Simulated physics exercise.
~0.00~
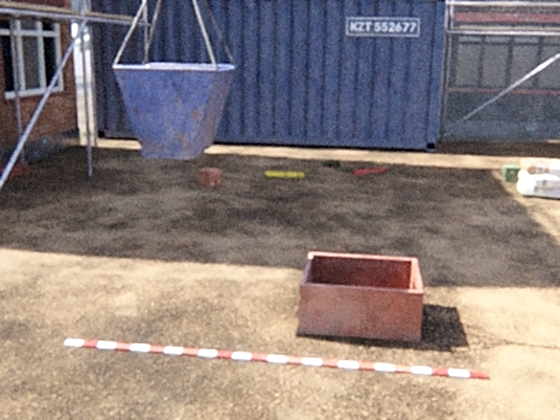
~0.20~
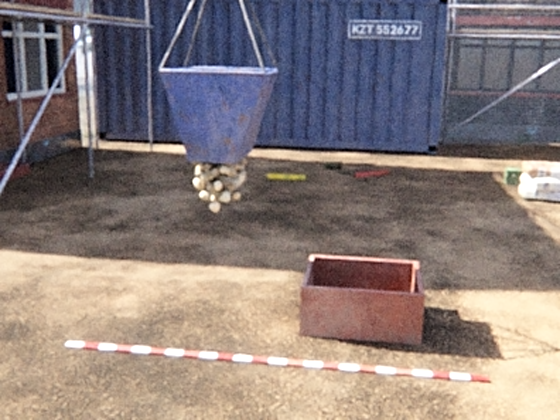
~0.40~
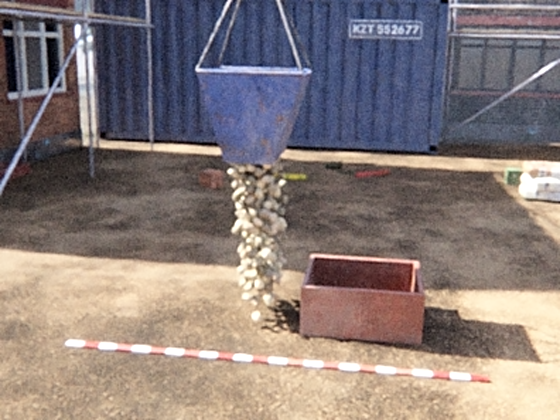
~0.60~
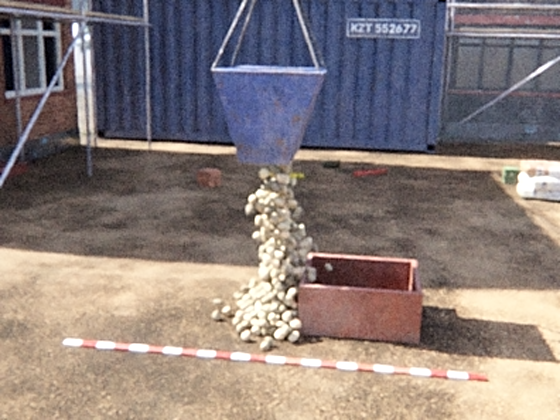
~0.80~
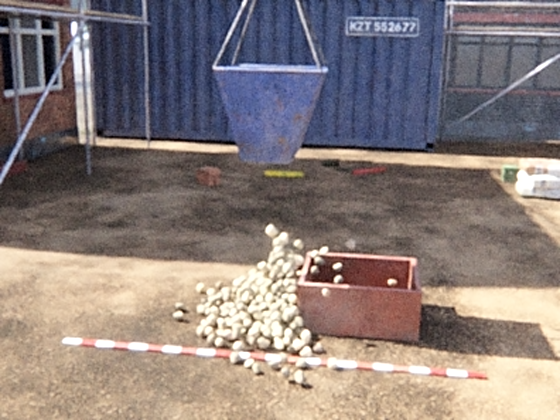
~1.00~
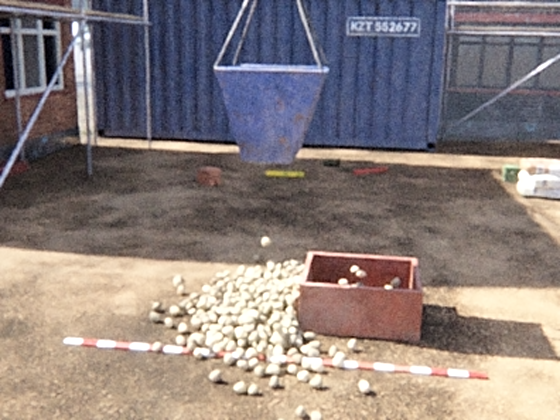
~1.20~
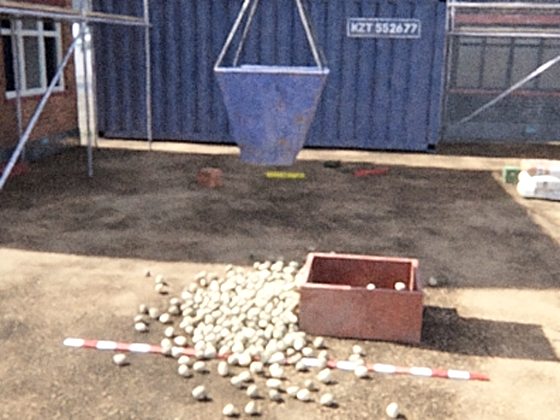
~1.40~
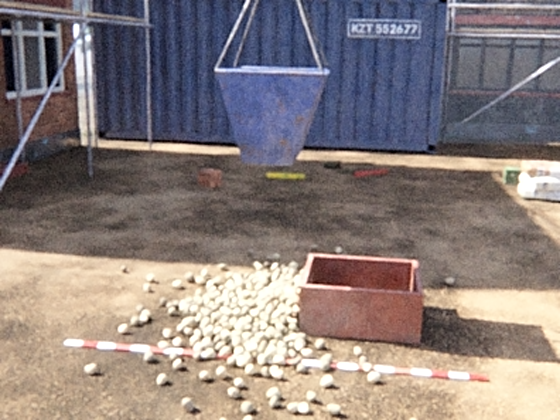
A blue skip moves right, dropping pale round stones that mostly pile left of a red bin.
